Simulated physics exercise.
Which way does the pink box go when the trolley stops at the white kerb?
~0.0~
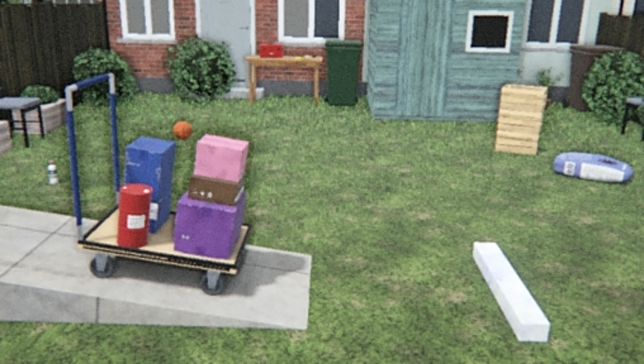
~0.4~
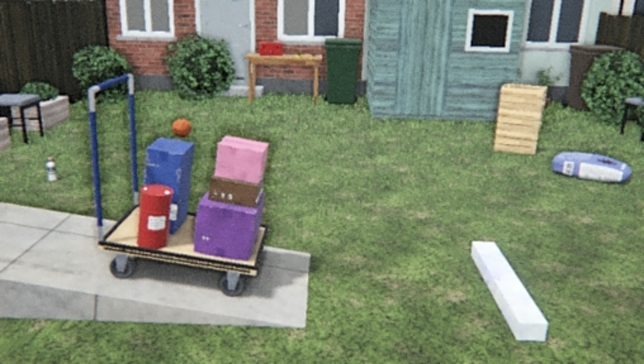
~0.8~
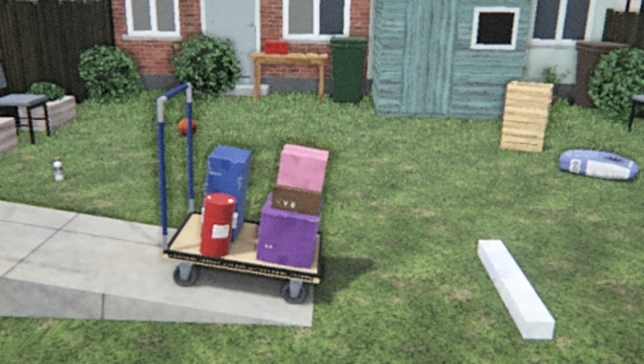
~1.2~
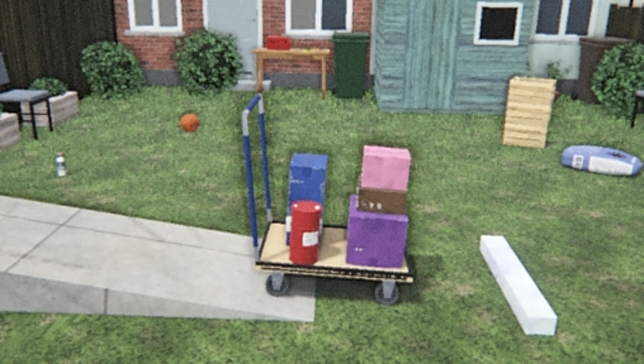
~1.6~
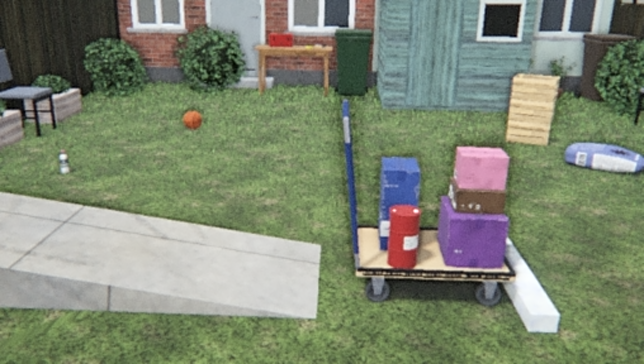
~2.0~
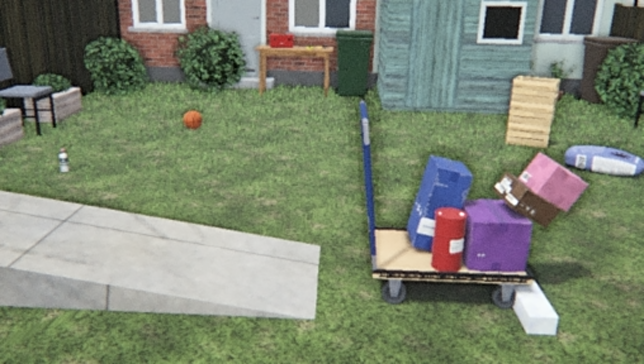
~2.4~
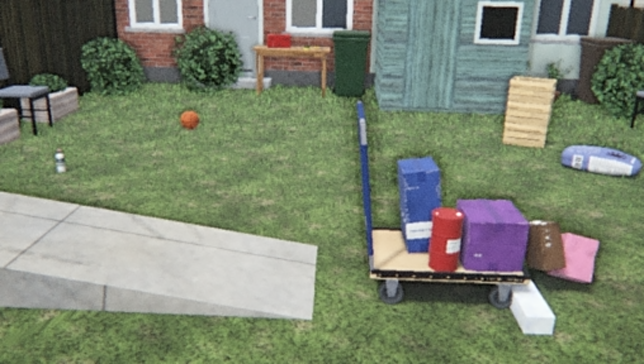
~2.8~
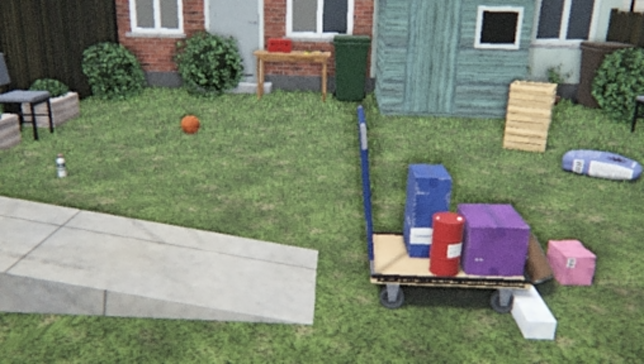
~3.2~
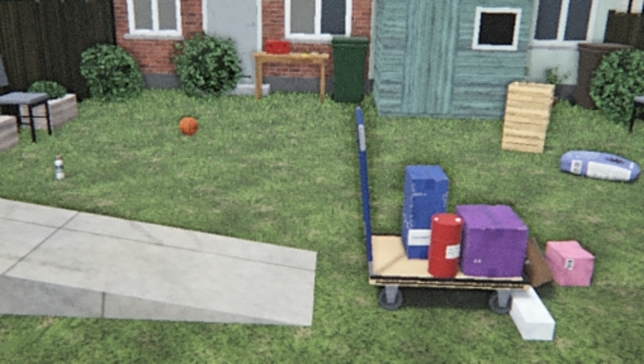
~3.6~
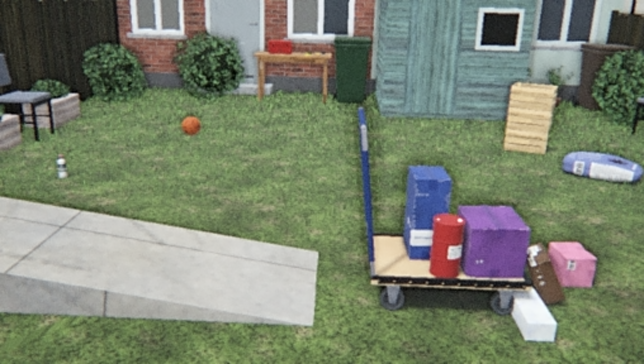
The pink box moves to the right, tumbling off that end of the trolley and onto the grass.
A flat trolley with a blue handle stands on a pale ramp in a grassy back garden, seen from slightly above and side-on. It carries a blue box and a red canister on the left, and a purple box with a brown parcel and a pink box stacked by it on the right. The trolley rolls right, down onto the grass, and stops abruptly at a white kerb. The blue box rocks and settles upright, while the pink box and brown parcel tumble off the right end. They finish tipped over on the grass, with the other three still standing aboard.
